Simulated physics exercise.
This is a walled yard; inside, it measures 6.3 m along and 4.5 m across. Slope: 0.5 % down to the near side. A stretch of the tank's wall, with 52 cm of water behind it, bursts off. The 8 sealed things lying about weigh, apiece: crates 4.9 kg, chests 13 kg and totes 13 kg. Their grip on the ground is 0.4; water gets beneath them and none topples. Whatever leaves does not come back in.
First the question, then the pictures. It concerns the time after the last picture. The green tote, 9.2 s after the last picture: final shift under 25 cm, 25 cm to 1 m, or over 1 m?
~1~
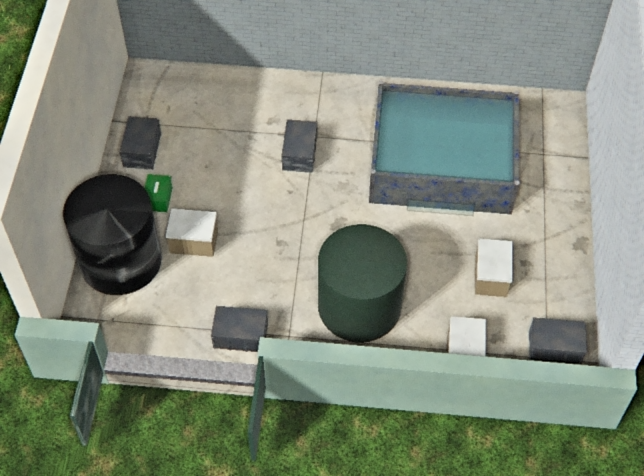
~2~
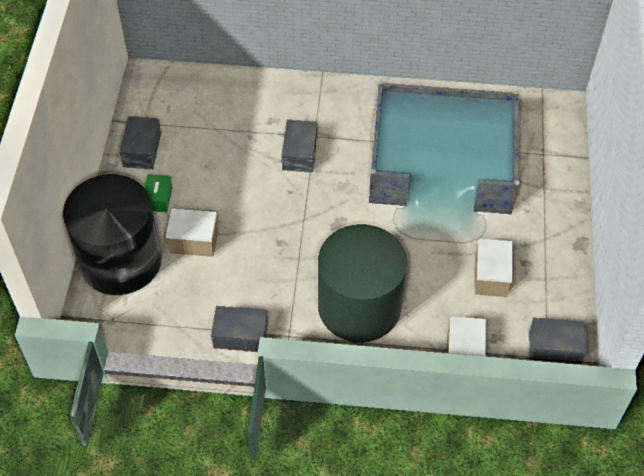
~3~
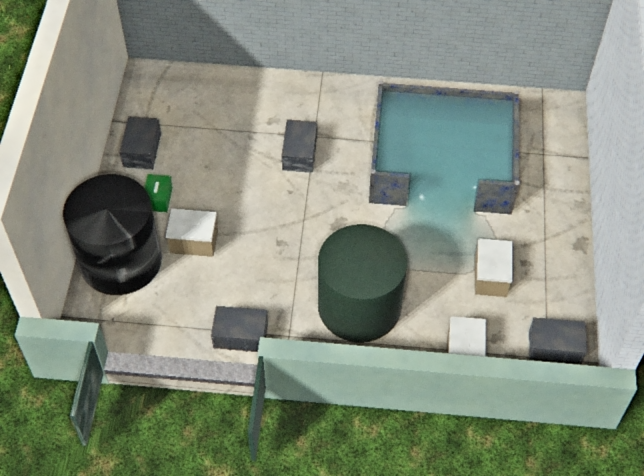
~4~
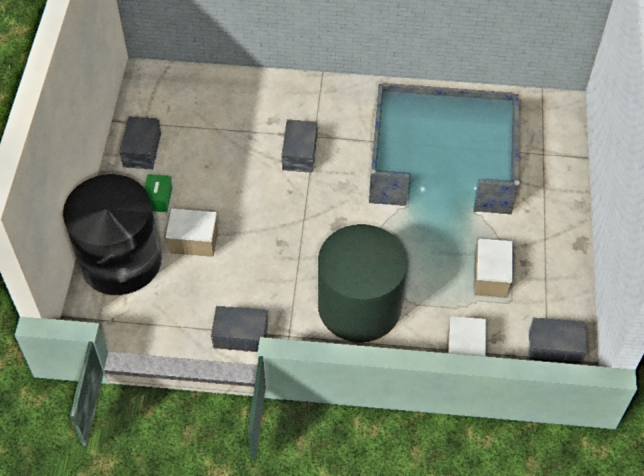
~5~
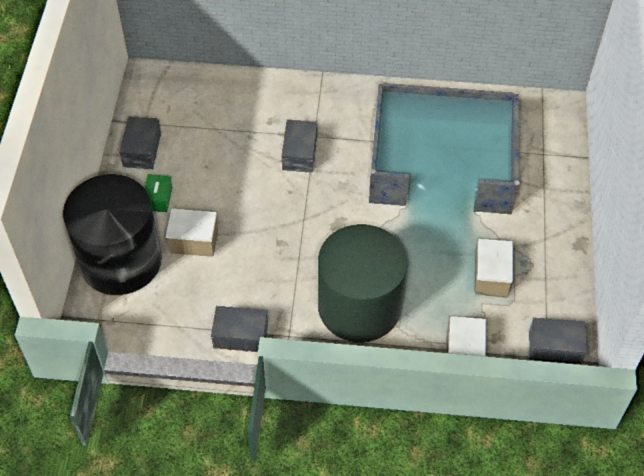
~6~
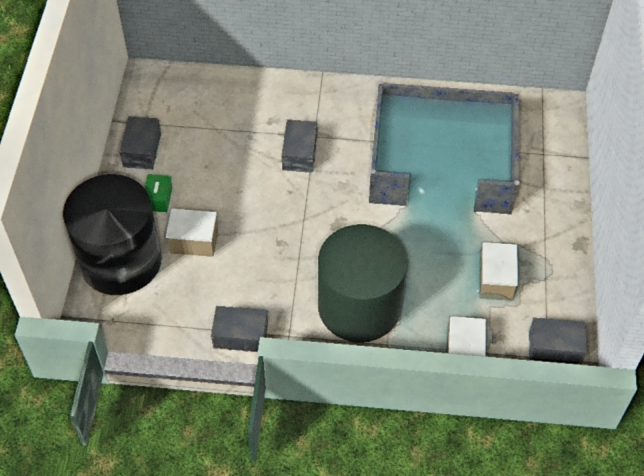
Under 25 cm.
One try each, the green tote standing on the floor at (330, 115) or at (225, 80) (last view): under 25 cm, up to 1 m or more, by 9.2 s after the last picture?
From the first spot it does not really budge, and from the second it does not really budge.
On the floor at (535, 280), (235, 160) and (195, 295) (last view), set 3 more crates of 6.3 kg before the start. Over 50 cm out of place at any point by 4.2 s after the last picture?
In the order listed: Across the line; behind the line; across the line.
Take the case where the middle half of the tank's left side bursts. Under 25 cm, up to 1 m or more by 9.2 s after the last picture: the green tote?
So, for the green tote: It shifts a small amount.
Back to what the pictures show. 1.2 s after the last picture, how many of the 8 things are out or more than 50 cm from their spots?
2.
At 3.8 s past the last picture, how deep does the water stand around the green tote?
Roughly 2 cm at that moment.
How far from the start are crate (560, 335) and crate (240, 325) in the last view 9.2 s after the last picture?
Lab note: Item 1 at 350 cm, item 2 gone out.
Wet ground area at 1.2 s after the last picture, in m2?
Somewhere around 12.0 m2, roughly.
Then, 1.2 s after the last picture the green tote is near (156, 188), 0.0 m from its start, aground; 0 of 8 are out; 3 afloat.
Then, 3.8 s after the last picture the green tote is near (156, 188), 0.0 m from its start, aground; 0 of 8 are out; 3 afloat.
Then, 6.2 s after the last picture the green tote is near (156, 188), 0.0 m from its start, aground; 0 of 8 are out; 4 afloat.
Then, 9.2 s after the last picture the green tote is near (156, 188), 0.0 m from its start, aground; 1 of 8 are out; 3 afloat.
